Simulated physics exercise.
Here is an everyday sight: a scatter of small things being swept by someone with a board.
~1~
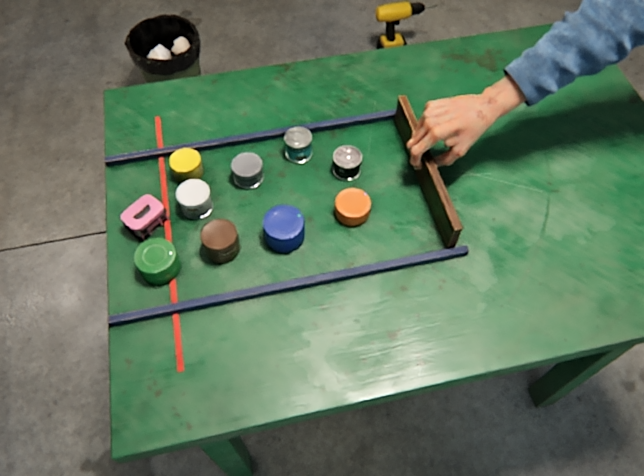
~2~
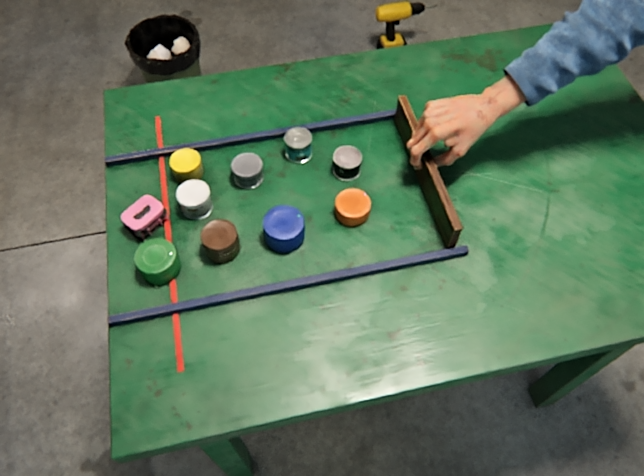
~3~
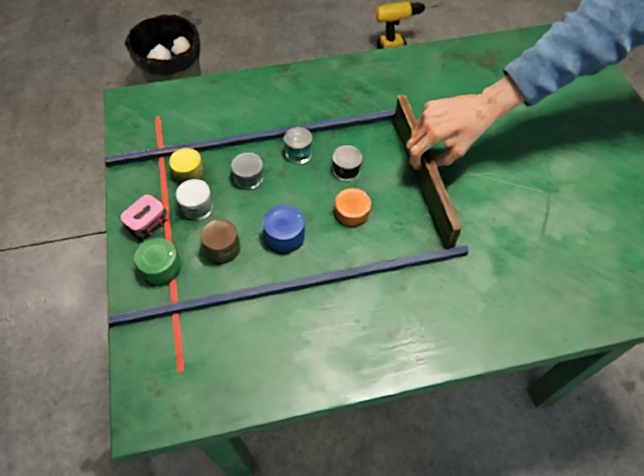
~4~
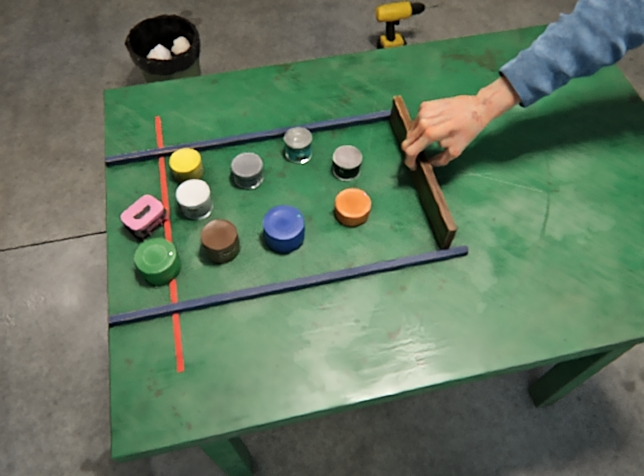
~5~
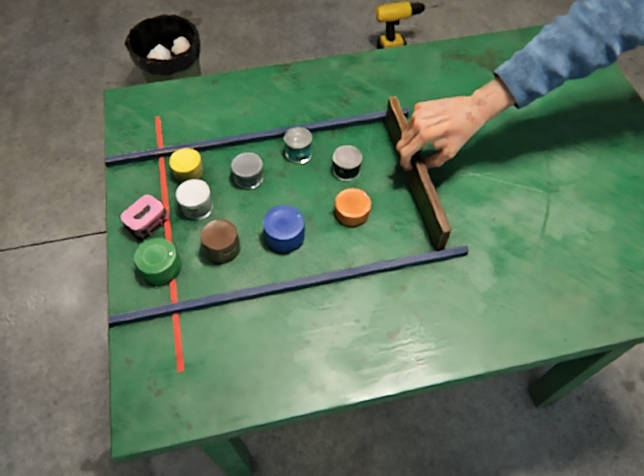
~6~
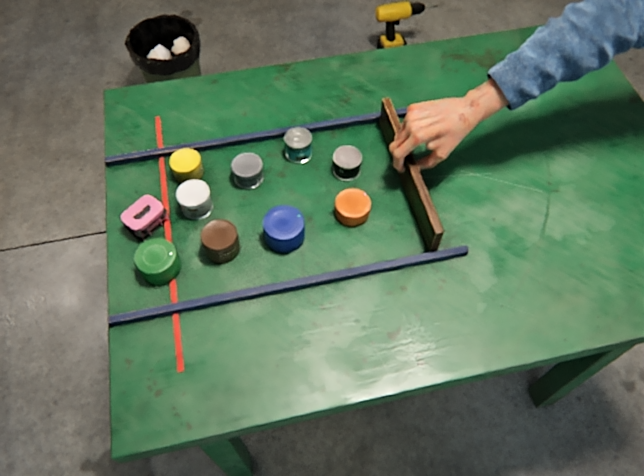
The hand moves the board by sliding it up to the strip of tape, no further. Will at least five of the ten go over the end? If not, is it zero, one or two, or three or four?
I expect the drop count to reach one but not three.
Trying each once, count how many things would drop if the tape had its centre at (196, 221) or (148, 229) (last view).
0, then 4.
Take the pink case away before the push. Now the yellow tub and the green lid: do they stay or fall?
So the yellow tub is still there and the green lid goes off the edge.
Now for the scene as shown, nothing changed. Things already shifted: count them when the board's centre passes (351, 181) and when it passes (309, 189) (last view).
Counting first: 2, next 4.
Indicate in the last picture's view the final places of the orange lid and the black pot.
I'd say approximately (149, 239) and then (149, 203).
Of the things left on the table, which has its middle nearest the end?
Foremost is the brown tub.
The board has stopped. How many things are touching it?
The count comes out at 4.
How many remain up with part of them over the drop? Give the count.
I count 1 overhanging.
A little later, none off yet; pink case at rest near (145, 218); green lid at rest near (158, 262); yellow tub at rest near (187, 166).
When it is over, the number that fall off is one or two; down, green lid and pink case.
